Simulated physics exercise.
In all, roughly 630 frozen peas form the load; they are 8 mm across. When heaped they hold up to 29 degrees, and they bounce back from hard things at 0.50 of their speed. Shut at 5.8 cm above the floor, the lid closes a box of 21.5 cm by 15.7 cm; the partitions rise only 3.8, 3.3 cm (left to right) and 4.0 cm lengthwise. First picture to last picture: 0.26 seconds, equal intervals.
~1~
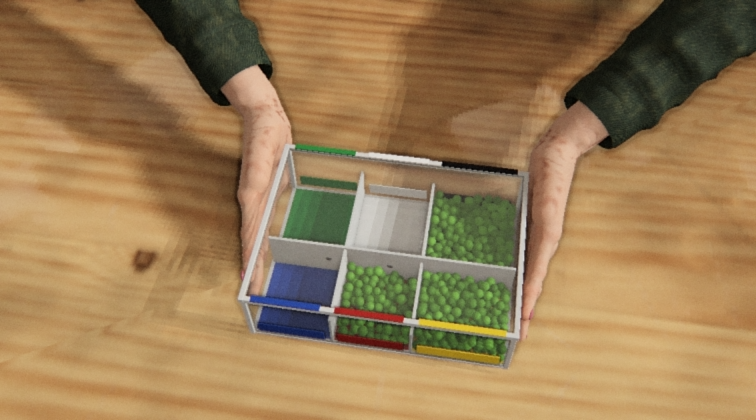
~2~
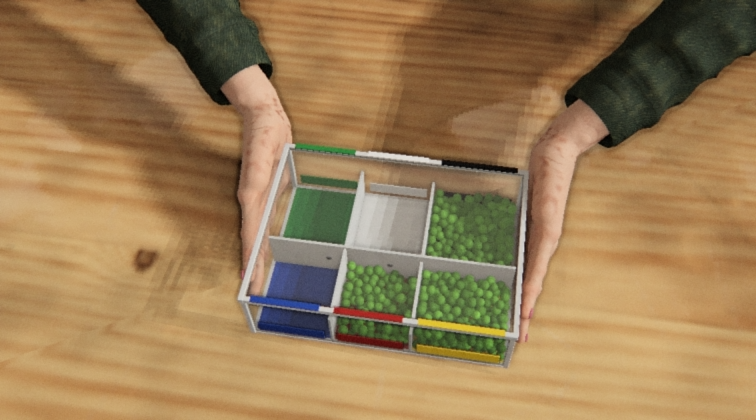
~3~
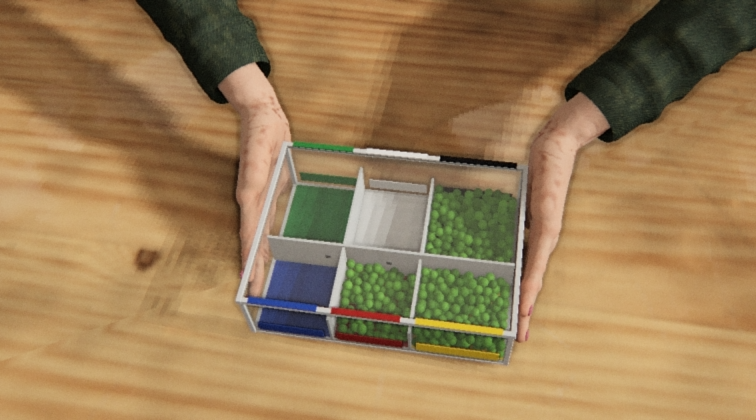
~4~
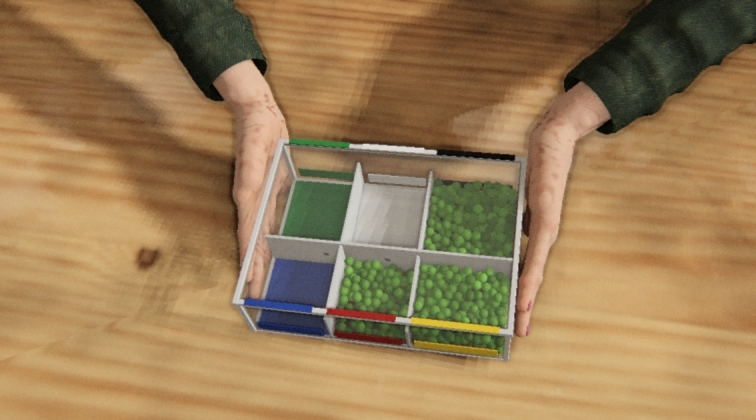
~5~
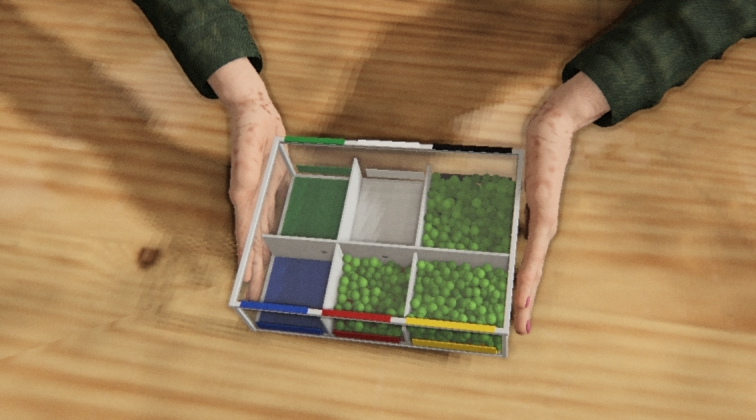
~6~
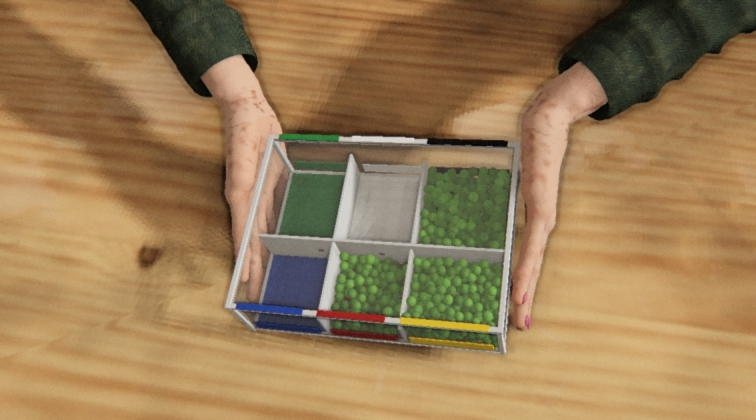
The video shows two hands in dark green sleeves holding a clear, divided box on a wooden surface and tilting it slightly, while small green balls stay in the black, red and yellow compartments and the other three remain empty.
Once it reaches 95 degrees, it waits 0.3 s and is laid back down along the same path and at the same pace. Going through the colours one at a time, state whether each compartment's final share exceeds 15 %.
Red: Exceeds; blue: Exceeds; green: Does not exceed; yellow: Exceeds; white: Does not exceed; black: Does not exceed.
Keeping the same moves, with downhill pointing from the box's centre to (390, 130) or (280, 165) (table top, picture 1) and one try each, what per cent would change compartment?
The share comes to about 35 in a hundred, then about 75 in a hundred.
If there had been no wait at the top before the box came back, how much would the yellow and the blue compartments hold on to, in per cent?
Then, in per cent: Yellow 25, blue 35.
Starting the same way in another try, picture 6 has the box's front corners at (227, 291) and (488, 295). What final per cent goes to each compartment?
Final shares: Red 10%, blue 40%, green 45%, yellow 5%, white 0%, black 5%.
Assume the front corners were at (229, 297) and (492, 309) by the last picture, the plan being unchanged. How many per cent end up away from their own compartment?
In that case about 80 percent.
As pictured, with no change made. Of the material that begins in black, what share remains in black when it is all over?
10 %.
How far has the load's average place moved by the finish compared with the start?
Measured shift: Some 7.5 cm.
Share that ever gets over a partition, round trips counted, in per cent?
Close to 55 in a hundred.
Then, 1.46 s after the last picture, tilt 95 degrees; red 35 %, blue 20 %, yellow 30 %, white 5 %, black 15 %.
Then, 2.43 s after the last picture, tilt 48 degrees; red 35 %, blue 35 %, yellow 25 %, black 5 %.
Then, 3.39 s after the last picture, tilt 0 degrees; red 35 %, blue 35 %, yellow 25 %, black 5 %.
In the end, red 35 %, blue 35 %, green 0 %, yellow 25 %, white 0 %, black 5 %.
